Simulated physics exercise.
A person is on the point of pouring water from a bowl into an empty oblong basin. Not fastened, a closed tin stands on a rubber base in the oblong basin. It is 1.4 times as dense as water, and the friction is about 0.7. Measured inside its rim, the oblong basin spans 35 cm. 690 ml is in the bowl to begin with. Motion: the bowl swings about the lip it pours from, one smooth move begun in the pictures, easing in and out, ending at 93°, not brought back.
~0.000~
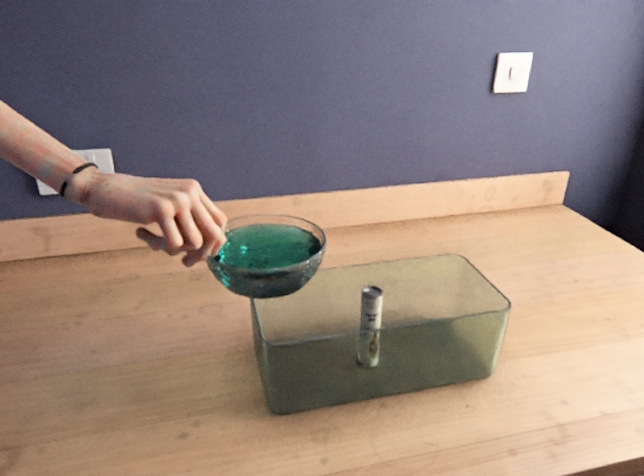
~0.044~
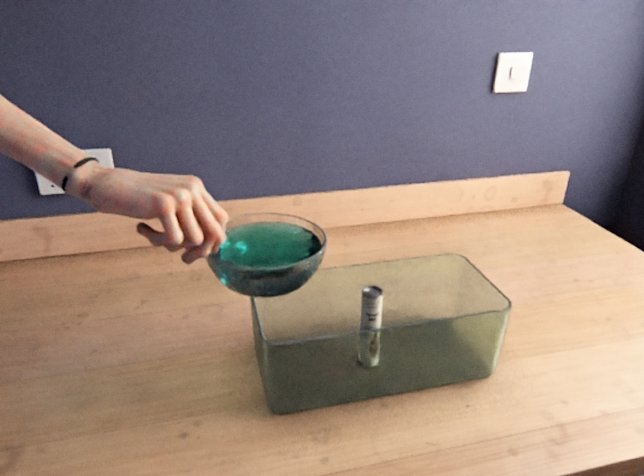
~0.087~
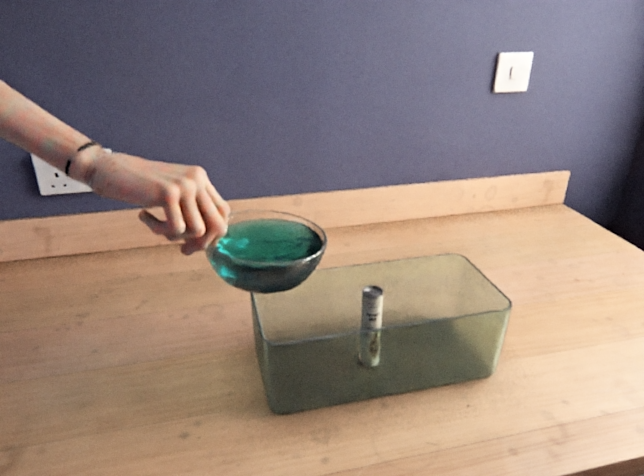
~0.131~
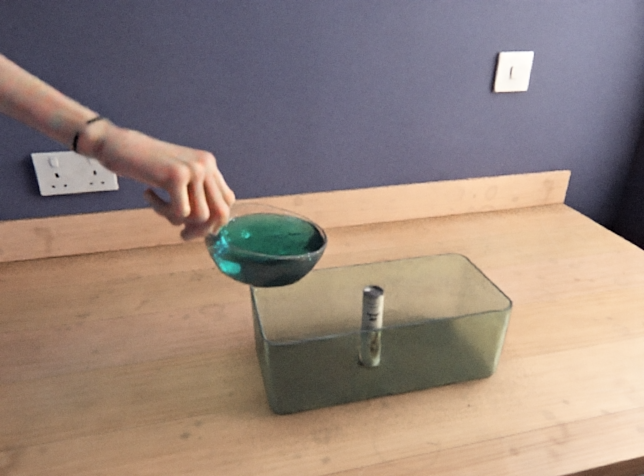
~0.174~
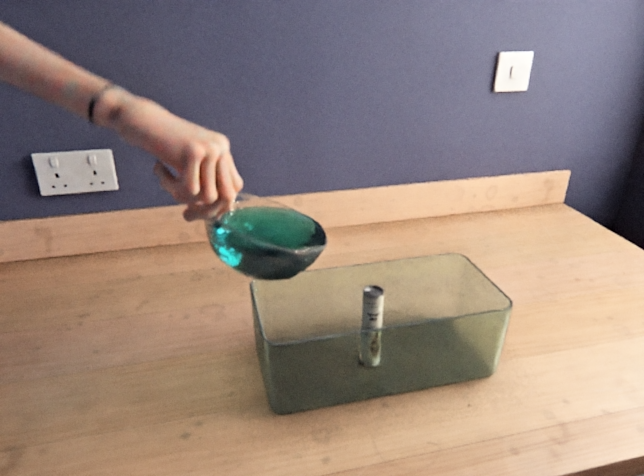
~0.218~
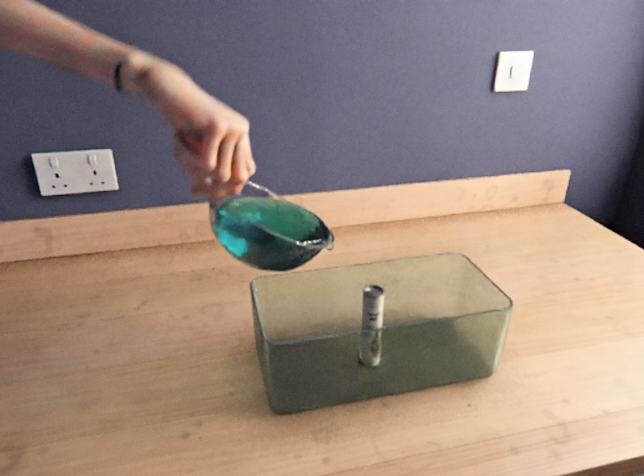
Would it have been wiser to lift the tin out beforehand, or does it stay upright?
It stays upright.
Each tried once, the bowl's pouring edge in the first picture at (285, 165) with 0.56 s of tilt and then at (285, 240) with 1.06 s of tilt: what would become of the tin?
The tin stays vertical the first time and stays vertical the second time.
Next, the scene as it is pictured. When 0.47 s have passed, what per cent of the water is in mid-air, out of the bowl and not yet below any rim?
Estimate: About 60 % of all of it.
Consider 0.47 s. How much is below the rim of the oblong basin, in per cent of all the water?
Around 16 percent.
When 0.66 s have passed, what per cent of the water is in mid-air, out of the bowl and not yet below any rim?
Near 8 in a hundred.
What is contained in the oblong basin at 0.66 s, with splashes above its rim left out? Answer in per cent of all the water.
About 92 per cent.
After 0.47 s the tilt is 87° and 23 per cent is still to pour; the tin stands where it began.
After 0.66 s the tilt is 93° and 0 per cent is still to pour; the tin stands where it began.
After 0.85 s the tilt is 93° and 0 per cent is still to pour; the tin stands where it began.
After 1.06 s the tilt is 93° and 0 per cent is still to pour; the tin stands where it began.
In the end the tin stands where it began.
